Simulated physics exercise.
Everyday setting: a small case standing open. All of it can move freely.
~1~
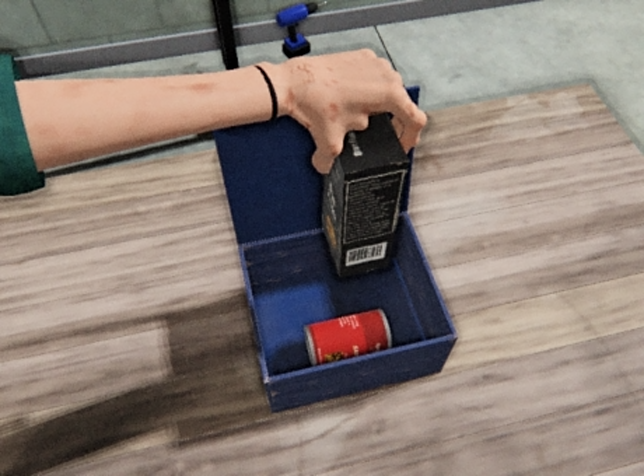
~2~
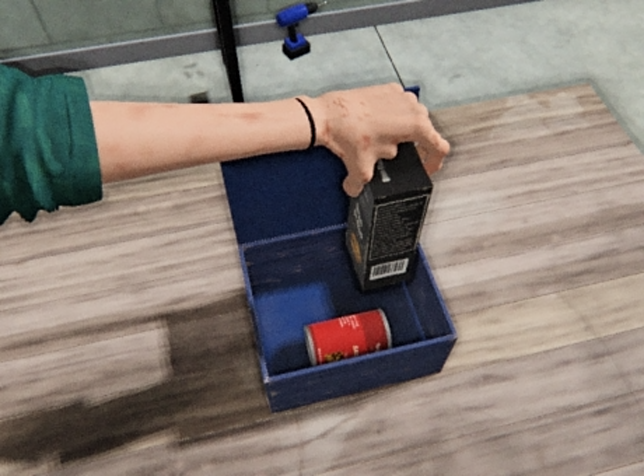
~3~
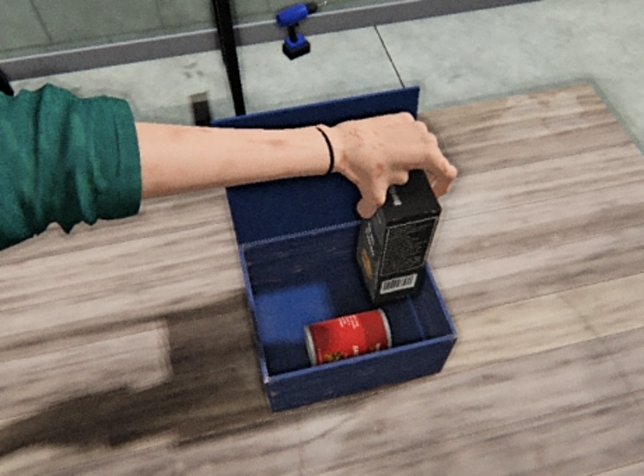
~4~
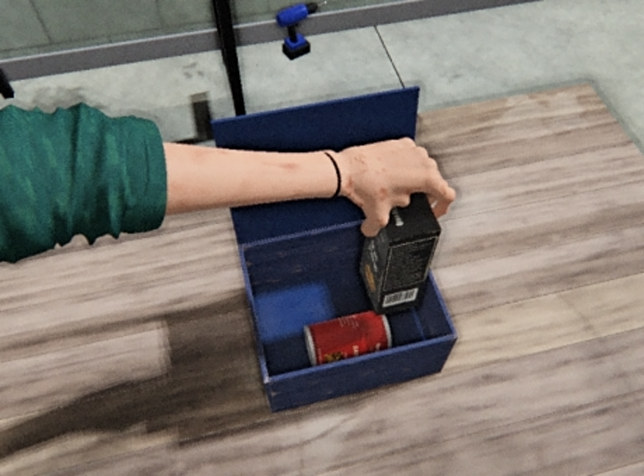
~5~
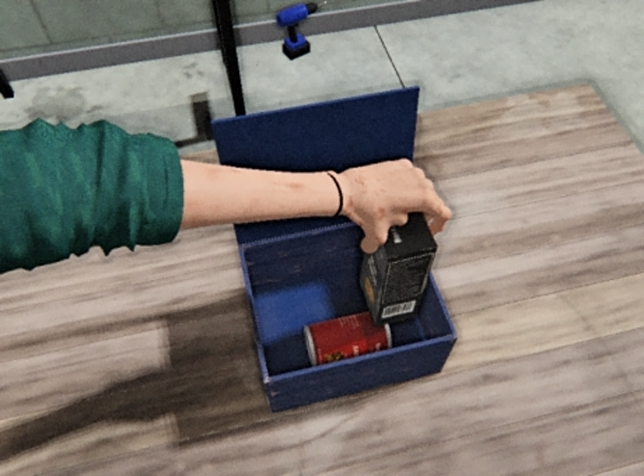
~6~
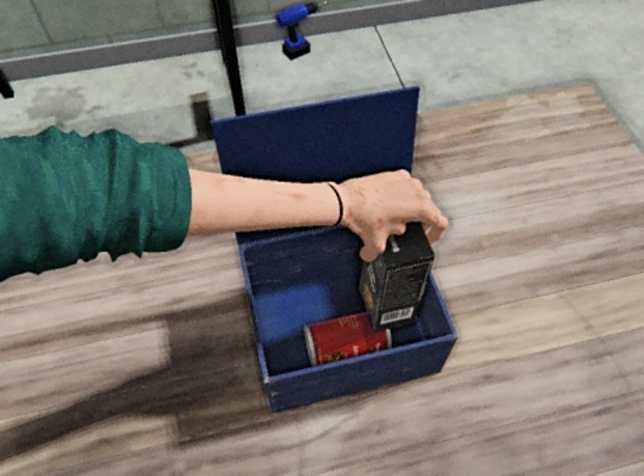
We see a hand in a green sleeve holding a black carton above an open blue case with a red tin inside. The hand moves the carton slightly right and lowers it into the case beside the tin, still gripping it.
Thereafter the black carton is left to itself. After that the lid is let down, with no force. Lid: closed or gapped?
Gapped.
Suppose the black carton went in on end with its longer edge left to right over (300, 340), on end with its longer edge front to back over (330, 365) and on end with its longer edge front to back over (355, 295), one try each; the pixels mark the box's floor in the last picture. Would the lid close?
In the first case it is held up; in the second case it will not close; in the third case it stays ajar.
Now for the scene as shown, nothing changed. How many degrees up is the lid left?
I'd put it at roughly 90°.
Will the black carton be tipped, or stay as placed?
Once everything settles, it ends up at a slant.
Then, 0.30 s after the last picture, black carton tipped 37° from how it was near (395, 267); red tin rolled a little.
Then, 1.00 s after the last picture, lid starting down; black carton tipped 45° from how it was near (399, 268); red tin rolled a little.
At rest, lid 90° above the rim; tipped over in the box, black carton; red tin in place. Seen from the same camera at the end, black carton near (400, 269).
